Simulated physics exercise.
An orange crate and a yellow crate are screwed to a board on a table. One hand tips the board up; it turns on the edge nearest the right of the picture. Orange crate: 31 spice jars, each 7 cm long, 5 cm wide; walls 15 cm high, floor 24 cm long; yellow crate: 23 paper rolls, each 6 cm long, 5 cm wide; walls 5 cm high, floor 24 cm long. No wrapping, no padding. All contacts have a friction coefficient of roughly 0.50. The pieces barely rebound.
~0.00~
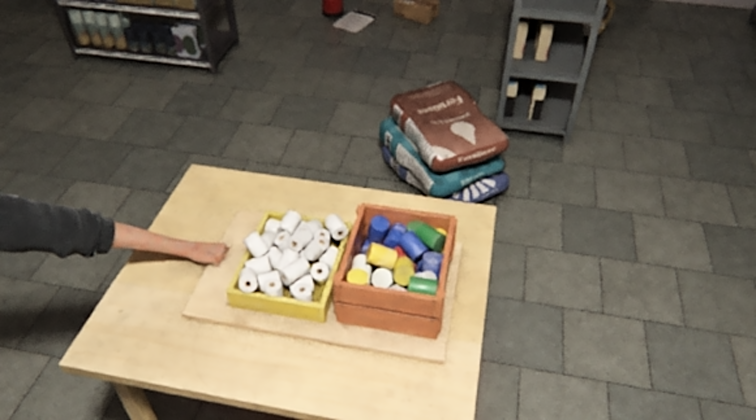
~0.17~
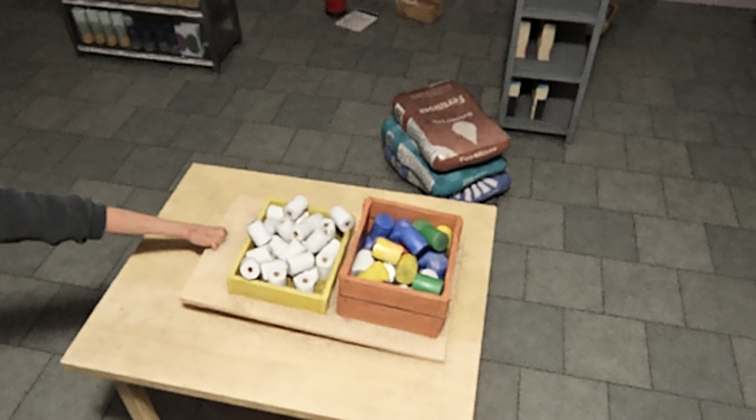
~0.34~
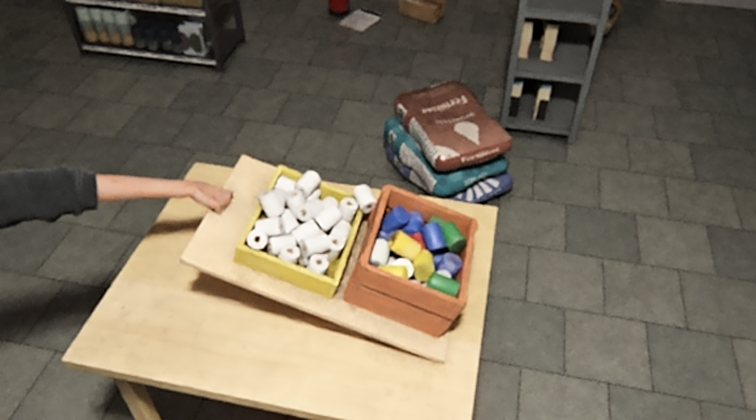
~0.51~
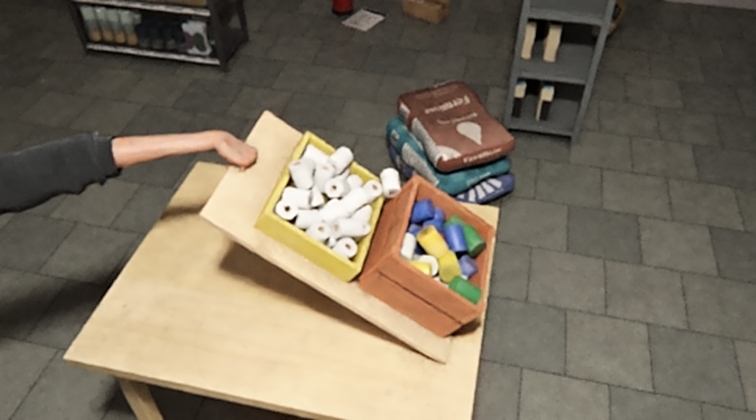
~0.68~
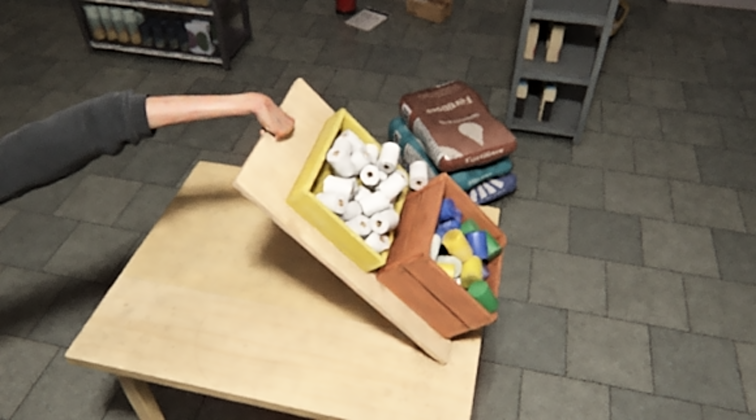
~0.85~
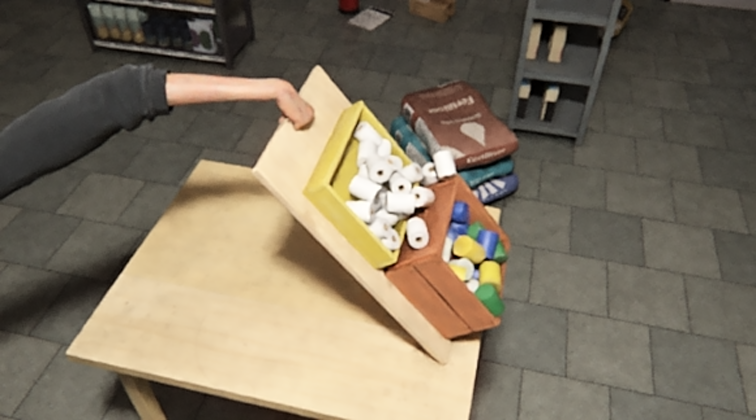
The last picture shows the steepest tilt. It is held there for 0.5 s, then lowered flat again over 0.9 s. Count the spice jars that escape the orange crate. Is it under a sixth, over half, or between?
Fewer than one in six of the spice jars leave the orange crate.
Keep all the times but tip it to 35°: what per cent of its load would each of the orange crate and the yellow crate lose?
Then orange crate 0, yellow crate 10 per cent.
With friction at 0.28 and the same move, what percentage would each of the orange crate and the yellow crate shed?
Then orange crate 10, yellow crate 20 per cent.
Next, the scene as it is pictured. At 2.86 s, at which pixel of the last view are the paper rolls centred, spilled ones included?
Around (320, 263).
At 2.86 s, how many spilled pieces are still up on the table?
Roughly 2.
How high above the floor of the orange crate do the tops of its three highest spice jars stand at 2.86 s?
Some 17 cm.
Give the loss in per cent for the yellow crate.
Yellow crate 20 per cent.
After 1.17 s, tilt 52°; the orange crate is down by 1 of 31 and the yellow crate is down by 4 of 23.
After 1.57 s, tilt 44°; the orange crate is down by 2 of 31 and the yellow crate is down by 4 of 23.
After 2.13 s, tilt 3°; the orange crate is down by 2 of 31 and the yellow crate is down by 4 of 23.
Outcome (at 2.86 s), the orange crate is down by 2 of 31 and the yellow crate is down by 5 of 23. Asked share, 2 of 31, 6 per cent.
